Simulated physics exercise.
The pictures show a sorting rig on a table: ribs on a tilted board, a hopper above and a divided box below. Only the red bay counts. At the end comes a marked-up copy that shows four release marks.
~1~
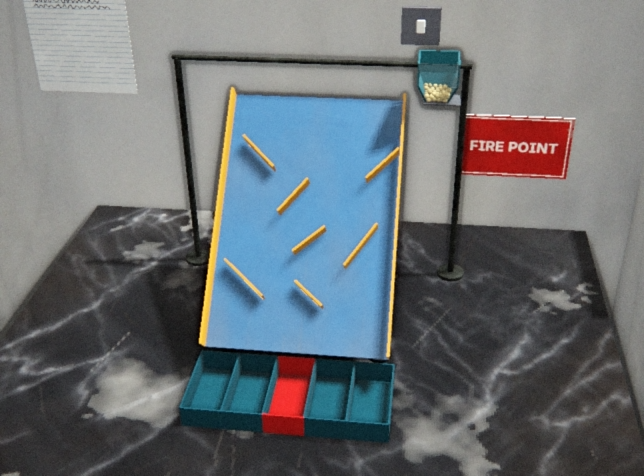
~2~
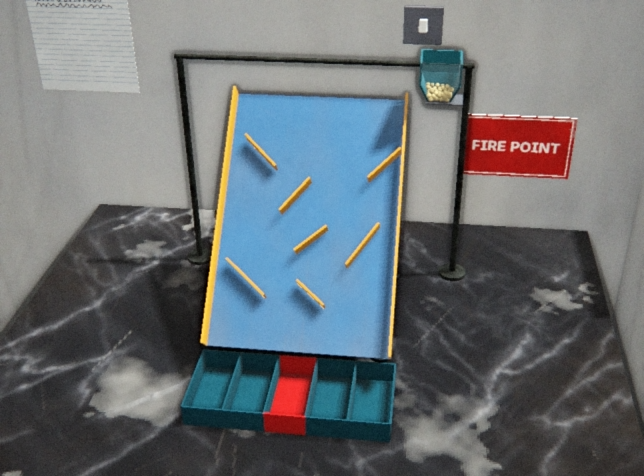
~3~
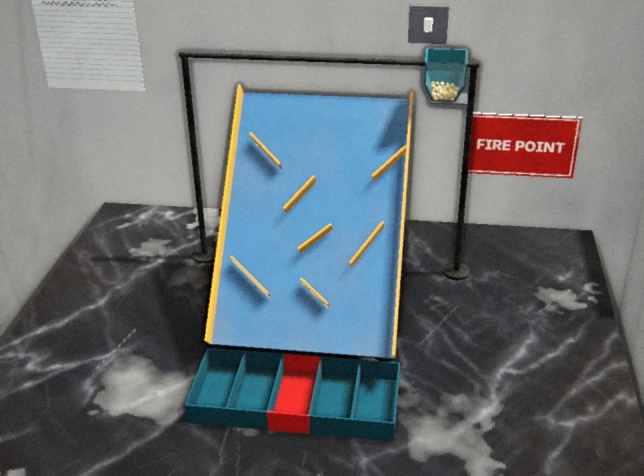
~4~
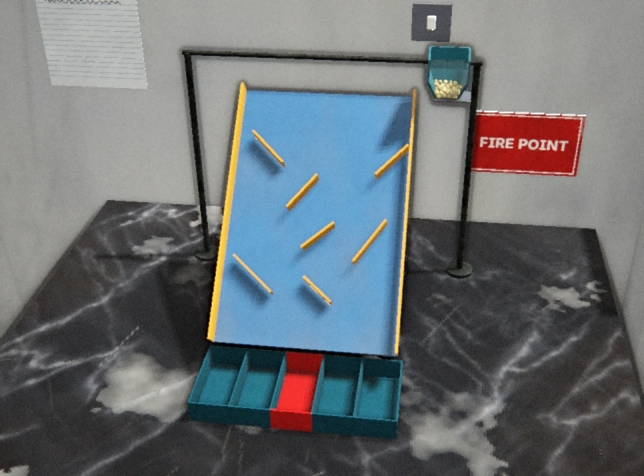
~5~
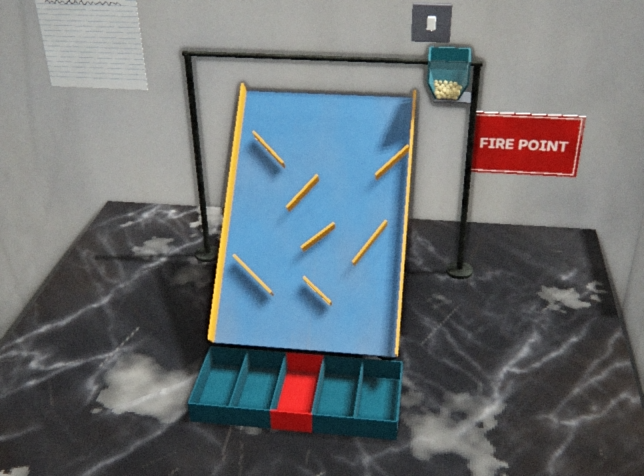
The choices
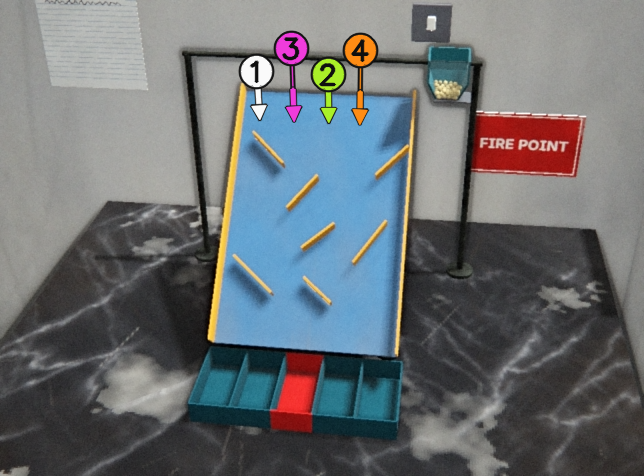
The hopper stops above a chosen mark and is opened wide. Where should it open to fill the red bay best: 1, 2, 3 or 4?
Best: 3.
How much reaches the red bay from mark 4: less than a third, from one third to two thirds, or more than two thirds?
Less than a third.
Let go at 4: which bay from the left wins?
The fourth.
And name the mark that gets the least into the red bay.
The answer is 4.
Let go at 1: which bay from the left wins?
The third from the left.
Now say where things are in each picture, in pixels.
The first picture shows hopper at (438, 91), soya beans, door shut.
The second picture shows ribs (245, 134) to (275, 165), (368, 177) to (401, 147), (279, 210) to (310, 177).
The third picture shows ribs (298, 249) to (331, 224), (350, 263) to (383, 222), (231, 256) to (268, 294).
The fourth picture shows ribs (303, 276) to (330, 302).
The fifth picture shows red bay at (291, 420), number 3 of 5 from the left.
On the marked copy, mark 1 meets the board at (259, 114); mark 2 meets the board at (328, 117); mark 3 meets the board at (293, 116); mark 4 meets the board at (359, 119).
Choosing 1, about half in the red bay, about a third in other bays.
Choosing 2, about two thirds in the red bay, about a third in other bays.
Choosing 3, most in the red bay, a small part in other bays.
Choosing 4, about a quarter in the red bay, most in other bays, a stray few outside the box.
